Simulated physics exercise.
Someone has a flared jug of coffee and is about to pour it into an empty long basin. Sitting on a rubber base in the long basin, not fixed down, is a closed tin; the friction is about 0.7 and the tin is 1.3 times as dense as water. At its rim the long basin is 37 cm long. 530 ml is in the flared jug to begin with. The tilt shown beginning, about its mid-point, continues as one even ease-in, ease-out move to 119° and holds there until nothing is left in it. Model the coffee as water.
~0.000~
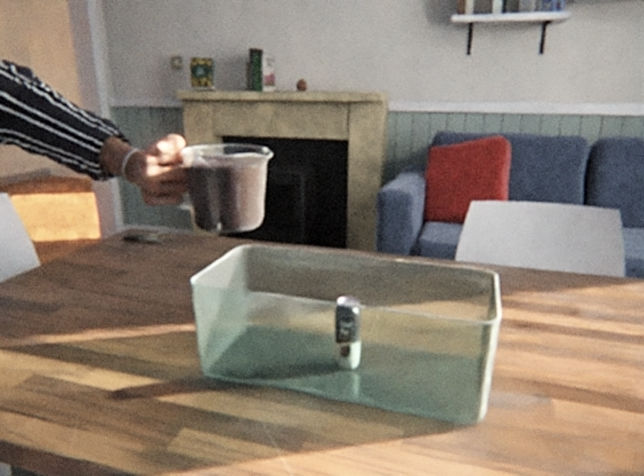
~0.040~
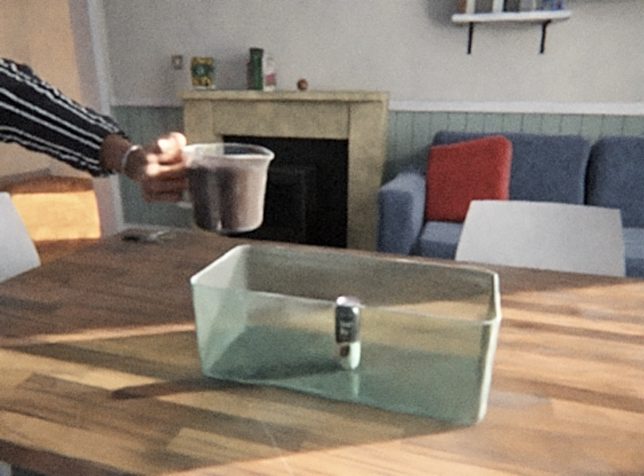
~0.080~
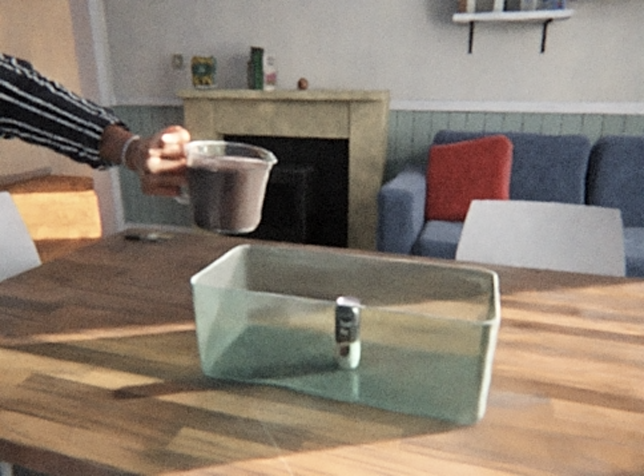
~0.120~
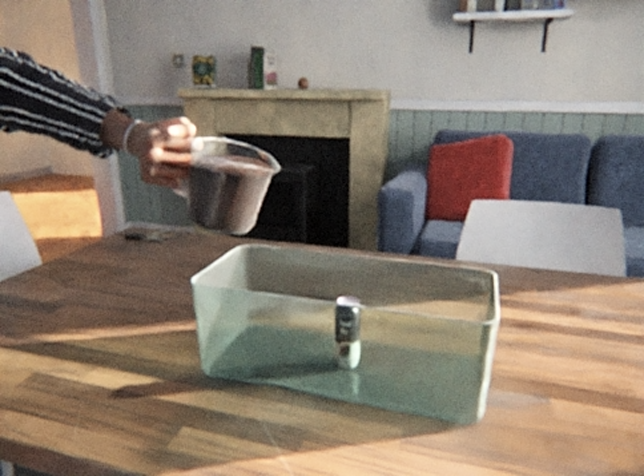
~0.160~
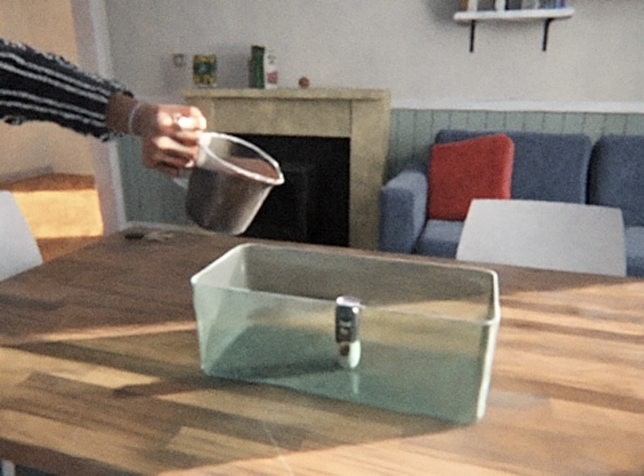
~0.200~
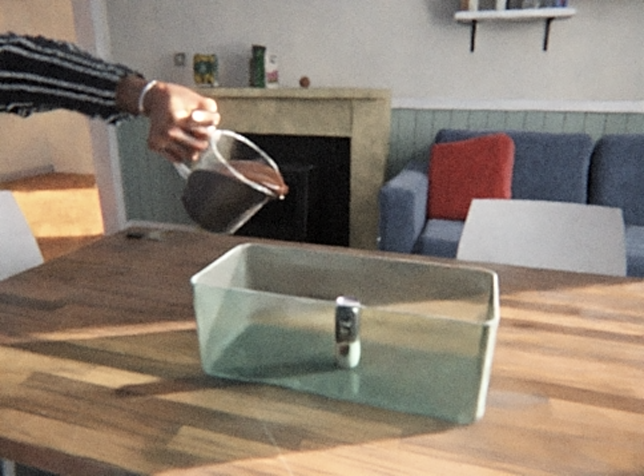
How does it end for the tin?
You'll see it resist.
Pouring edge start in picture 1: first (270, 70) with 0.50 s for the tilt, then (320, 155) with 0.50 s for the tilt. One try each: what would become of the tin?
Try 1: Tipped over; try 2: Still standing.
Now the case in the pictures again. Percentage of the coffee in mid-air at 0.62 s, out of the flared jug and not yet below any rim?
Near 3 in a hundred.
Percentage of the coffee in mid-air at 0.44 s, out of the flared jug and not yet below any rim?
Near 22 per cent at that time.
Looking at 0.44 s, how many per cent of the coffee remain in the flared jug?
Around 28 in a hundred.
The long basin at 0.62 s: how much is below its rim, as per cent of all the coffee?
The share is close to 96 percent.
By 0.44 s the tilt is 115° and 29 per cent is still to pour; the tin stands where it began.
By 0.62 s the tilt is 119° and 1 per cent is still to pour; the tin stands where it began.
By 0.80 s the tilt is 119° and 0 per cent is still to pour; the tin stands where it began.
By 1.00 s the tilt is 119° and 0 per cent is still to pour; the tin stands where it began.
At rest the tin stands where it began.
